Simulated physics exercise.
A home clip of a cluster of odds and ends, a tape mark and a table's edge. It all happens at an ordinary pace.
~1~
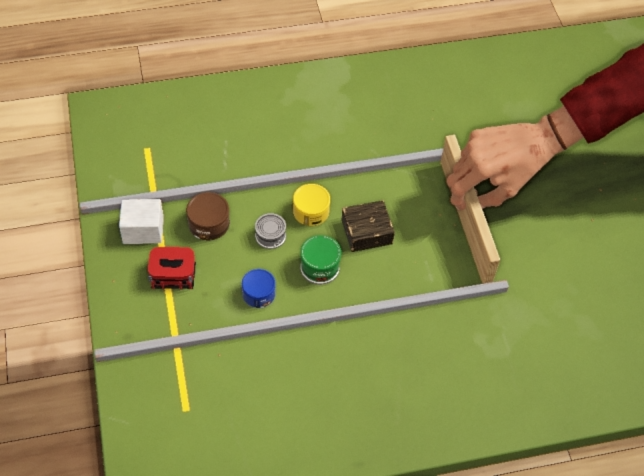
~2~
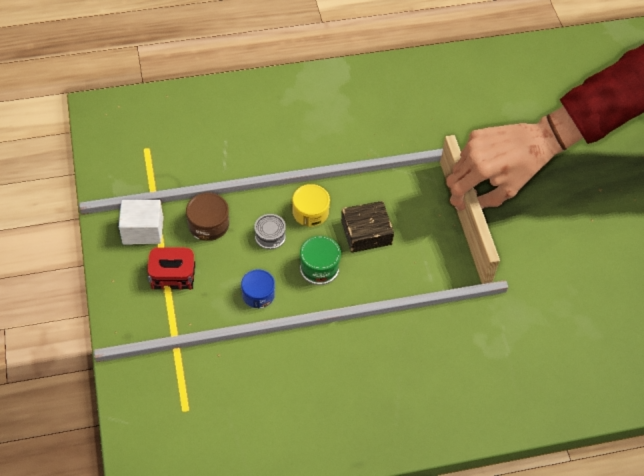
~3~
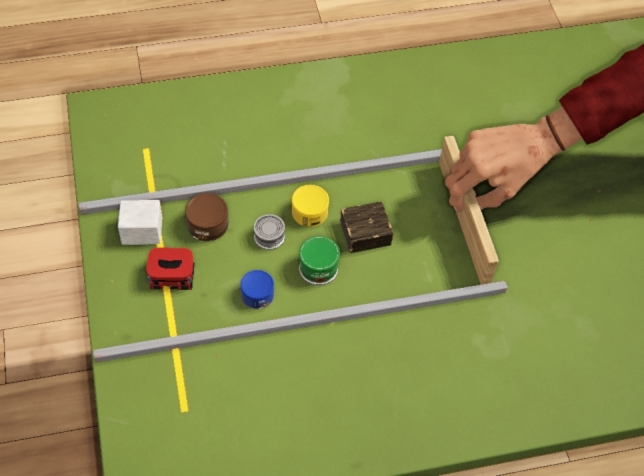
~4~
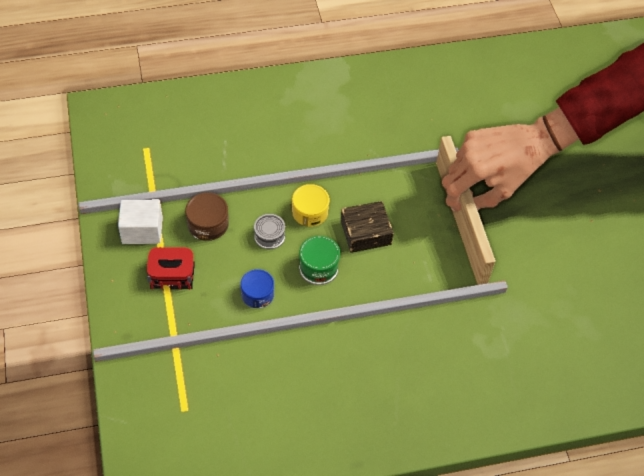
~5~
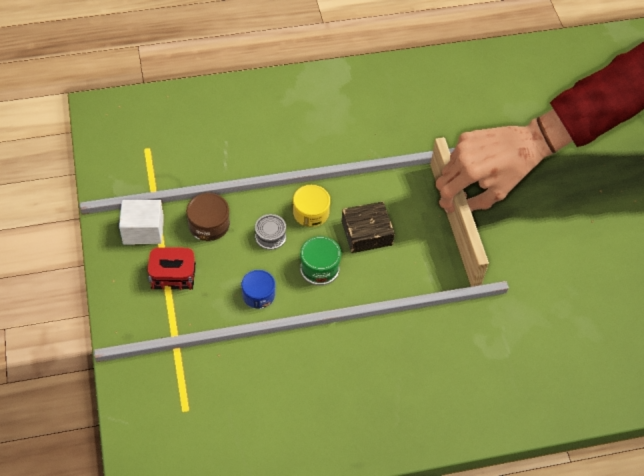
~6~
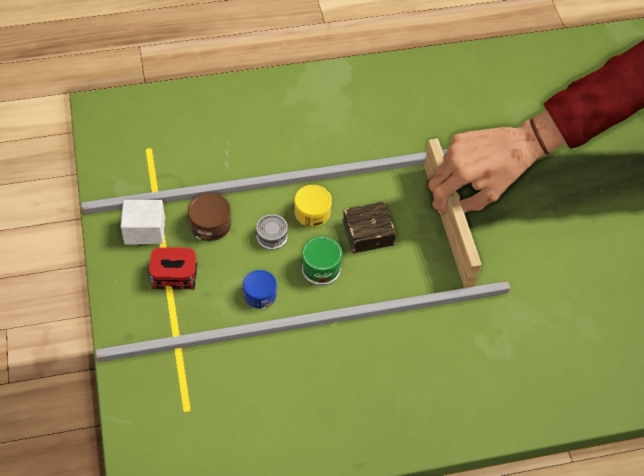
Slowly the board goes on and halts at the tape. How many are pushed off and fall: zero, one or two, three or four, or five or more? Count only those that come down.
Outcome: The number that fall off is one or two.
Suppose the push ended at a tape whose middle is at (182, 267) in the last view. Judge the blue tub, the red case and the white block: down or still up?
The blue tub remains up, the red case is kept, the white block comes down.
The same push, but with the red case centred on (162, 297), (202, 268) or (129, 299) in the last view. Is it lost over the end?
The red case remains up; stays on; is kept.
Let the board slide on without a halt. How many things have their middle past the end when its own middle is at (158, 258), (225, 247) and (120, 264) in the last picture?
Place by place, 1, 0 and 4.
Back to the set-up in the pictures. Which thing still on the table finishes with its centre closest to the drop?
The red case.
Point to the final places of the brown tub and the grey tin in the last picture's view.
The brown tub stops around (101, 222); the grey tin around (104, 258).
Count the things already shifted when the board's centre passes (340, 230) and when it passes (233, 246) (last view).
First 3, then 8.
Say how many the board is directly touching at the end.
The number is 4.
Early on, none off yet; white block at rest near (143, 222); red case at rest near (174, 269); brown tub at rest near (210, 217).
A while later, none off yet; white block at rest near (143, 222); red case at rest near (174, 269); brown tub at rest near (207, 216).
Further along, none off yet; white block travelled about its own width near (104, 226); red case travelled about its own width near (146, 282); brown tub travelled about its own width near (144, 218).
Finally, the number that fall off is one or two; lost, white block.
